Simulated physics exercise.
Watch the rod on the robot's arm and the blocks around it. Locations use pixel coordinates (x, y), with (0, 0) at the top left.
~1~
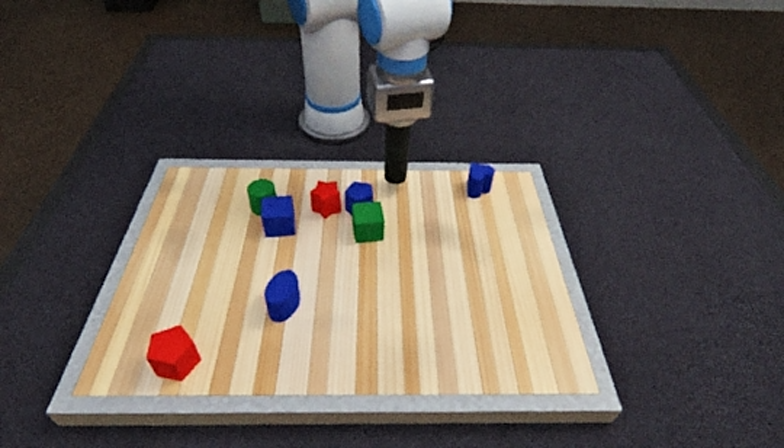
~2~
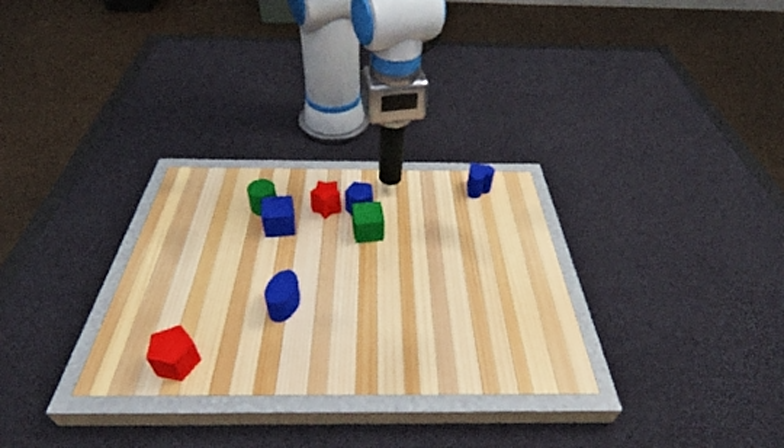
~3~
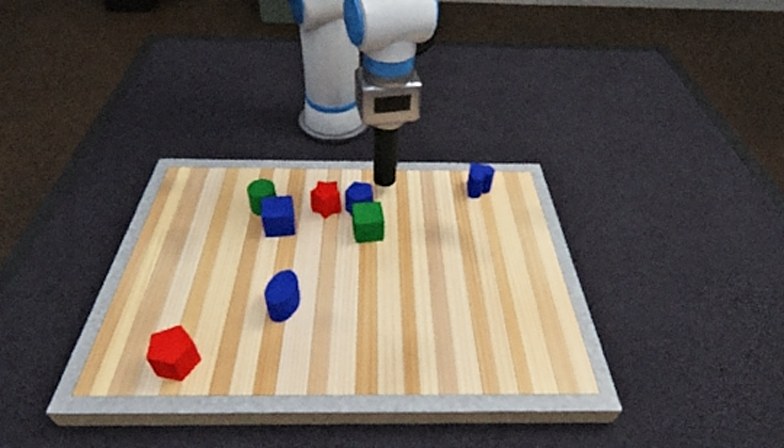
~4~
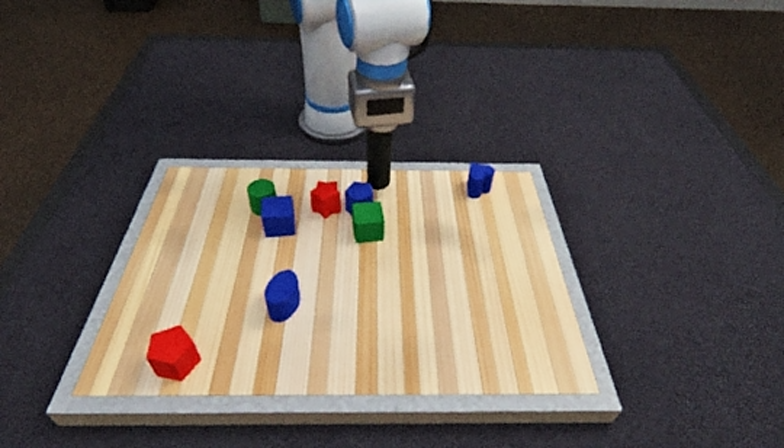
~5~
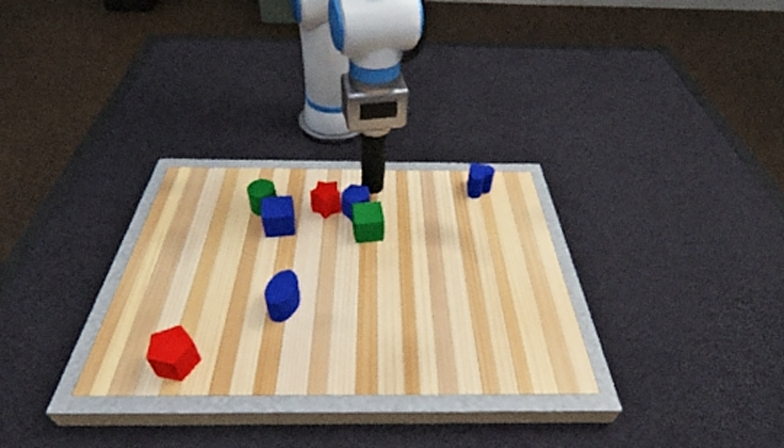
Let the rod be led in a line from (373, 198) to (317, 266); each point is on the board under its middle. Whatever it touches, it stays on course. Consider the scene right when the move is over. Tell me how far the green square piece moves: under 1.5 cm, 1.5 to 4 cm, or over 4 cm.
Travel: 1.5-4 cm.
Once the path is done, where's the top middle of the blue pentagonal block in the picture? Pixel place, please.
It will likely be found at (299, 228).
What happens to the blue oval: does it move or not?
It will be resting on its spot.
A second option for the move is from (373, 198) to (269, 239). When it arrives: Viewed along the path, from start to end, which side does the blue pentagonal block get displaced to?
Facing from start to end, it will go to the left.
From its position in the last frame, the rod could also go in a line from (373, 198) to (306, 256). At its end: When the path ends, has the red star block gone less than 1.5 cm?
Short answer: Yes.
What follows on the original path. One third of the way, rod (355, 207); red star block (322, 190), turned 20° clockwise; blue pentagonal block (333, 209), turned 35° clockwise; green square piece (365, 218), turned 35° anticlockwise.
Two thirds of the way, rod (335, 230); red star block (322, 190), turned 20° clockwise; blue pentagonal block (308, 224), turned 80° clockwise; green square piece (367, 223), turned 50° anticlockwise.
At the end, rod (315, 254); blue oval not moved; red star block (322, 190), turned 20° clockwise; blue pentagonal block (299, 228), turned 105° clockwise; green square piece (367, 223), turned 50° anticlockwise.
